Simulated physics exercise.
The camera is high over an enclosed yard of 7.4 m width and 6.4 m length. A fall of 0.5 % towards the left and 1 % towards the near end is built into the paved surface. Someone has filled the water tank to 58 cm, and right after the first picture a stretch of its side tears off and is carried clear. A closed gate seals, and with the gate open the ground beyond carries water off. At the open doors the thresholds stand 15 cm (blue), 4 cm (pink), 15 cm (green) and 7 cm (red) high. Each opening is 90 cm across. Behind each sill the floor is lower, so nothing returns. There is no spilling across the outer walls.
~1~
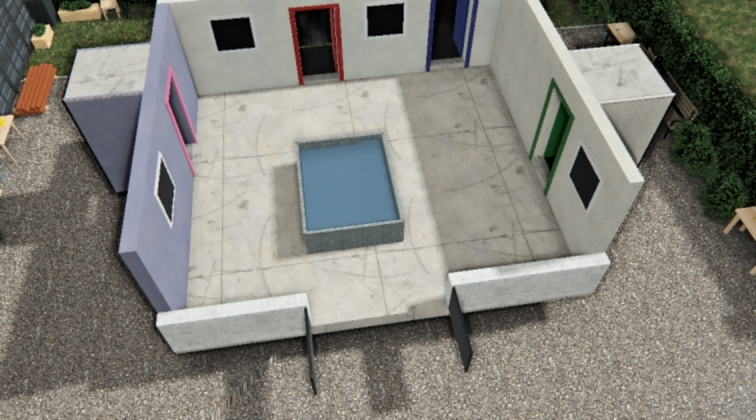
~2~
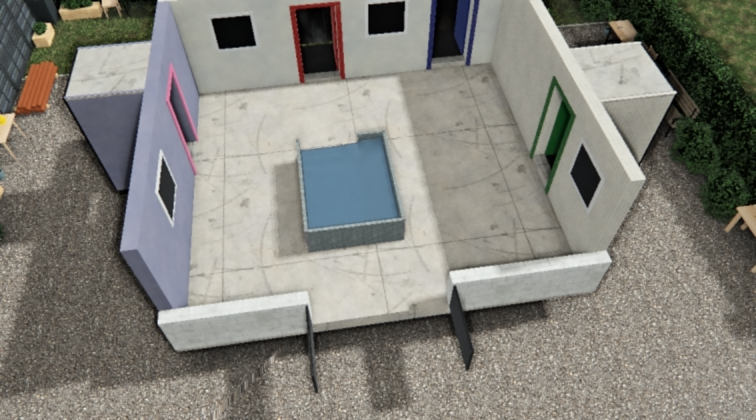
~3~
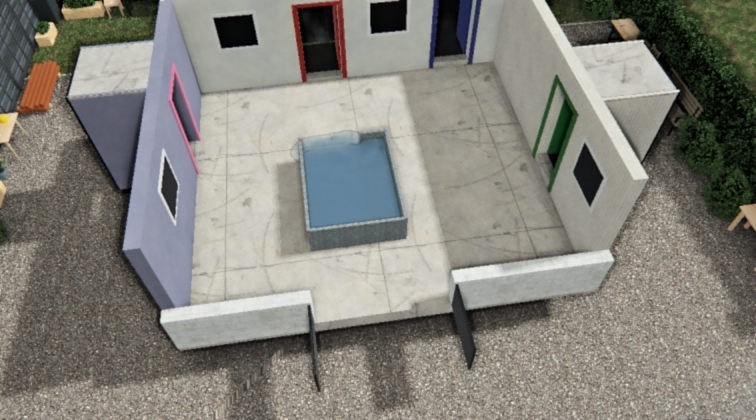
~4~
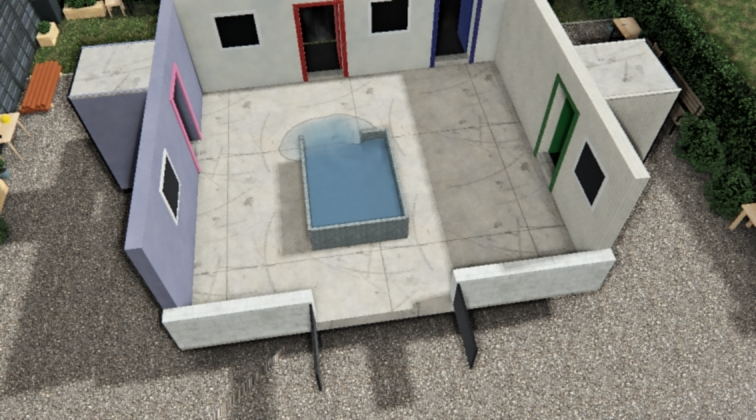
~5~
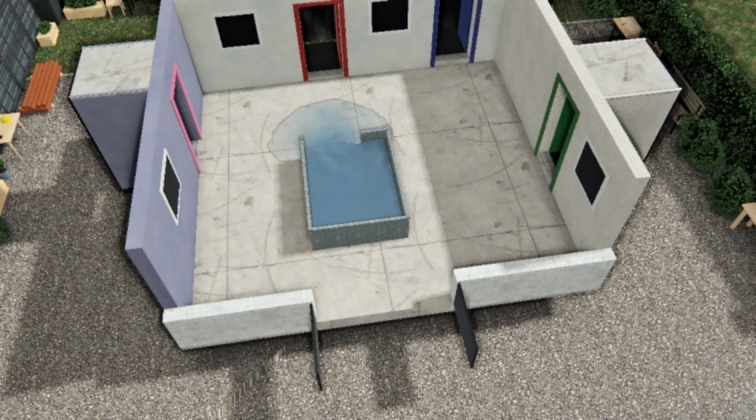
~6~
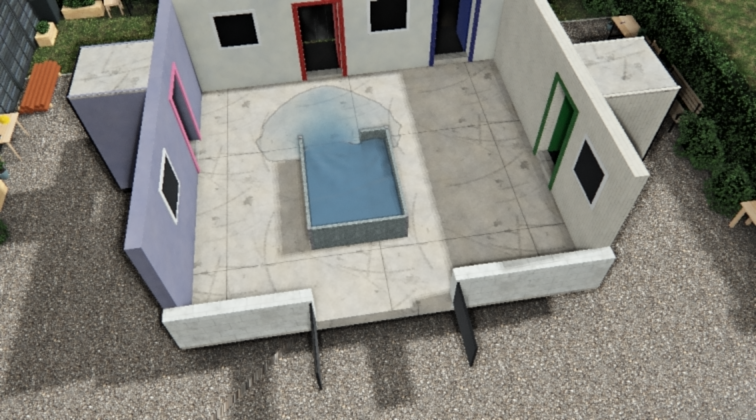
A walled yard with a pale, marble-like floor is seen from high above, with gravel outside and an open gate at the near side. A grey-rimmed tank of blue water stands in the middle, with red and blue doorways behind, a pink-framed opening left and a green one right. Part of the tank's far side disappears, and water pours out, spreading backward and sideways in a thin, rounded sheet, while the view barely shifts.
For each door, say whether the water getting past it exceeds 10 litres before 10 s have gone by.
One by one: Blue door: Beneath the limit; pink door: Above the limit; green door: Beneath the limit; red door: Above the limit.
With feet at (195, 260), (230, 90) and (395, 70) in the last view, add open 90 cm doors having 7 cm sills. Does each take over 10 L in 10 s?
First doorway falls short, second gets there, third gets there.
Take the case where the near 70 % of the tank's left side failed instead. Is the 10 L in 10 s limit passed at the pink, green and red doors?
Here's how it goes: Pink exceeds it, green falls short, red falls short.
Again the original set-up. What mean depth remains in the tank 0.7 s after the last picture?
Depth, averaged: Around 40 centimetres.
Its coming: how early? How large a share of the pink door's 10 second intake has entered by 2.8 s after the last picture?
Share: ~ 5 %.
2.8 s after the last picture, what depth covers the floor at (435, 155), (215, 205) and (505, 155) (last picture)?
Depth readings in turn - 0, 0, 0 cm.
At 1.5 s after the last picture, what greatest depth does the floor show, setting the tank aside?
Max around 40 cm.
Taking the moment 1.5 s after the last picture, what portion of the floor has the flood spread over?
Covered: Roughly 25 per cent.
Then, 0.7 s after the last picture water covers 20 % of the floor and is deepest (28 cm) near (321, 149); blue door not reached, pink door not reached, green door not reached, red door 14 cm at the sill, 42 L in.
Then, 1.5 s after the last picture water covers 25 % of the floor and is deepest (40 cm) near (203, 94); blue door 1 cm at the sill, 0 L in, pink door not reached, green door not reached, red door 24 cm at the sill, 131 L in.
Then, 2.8 s after the last picture water covers 35 % of the floor and is deepest (26 cm) near (203, 94); blue door 4 cm at the sill, 0 L in, pink door 8 cm at the sill, 2 L in, green door not reached, red door 19 cm at the sill, 256 L in.
Then, 5.3 s after the last picture water covers 65 % of the floor and is deepest (13 cm) near (192, 327); blue door 3 cm at the sill, 0 L in, pink door 7 cm at the sill, 19 L in, green door 3 cm at the sill, 0 L in, red door 12 cm at the sill, 315 L in.
Then, 9.3 s after the last picture water covers 95 % of the floor and is deepest (12 cm) near (192, 327); blue door 4 cm at the sill, 0 L in, pink door 6 cm at the sill, 43 L in, green door 3 cm at the sill, 0 L in, red door 4 cm at the sill, 329 L in.
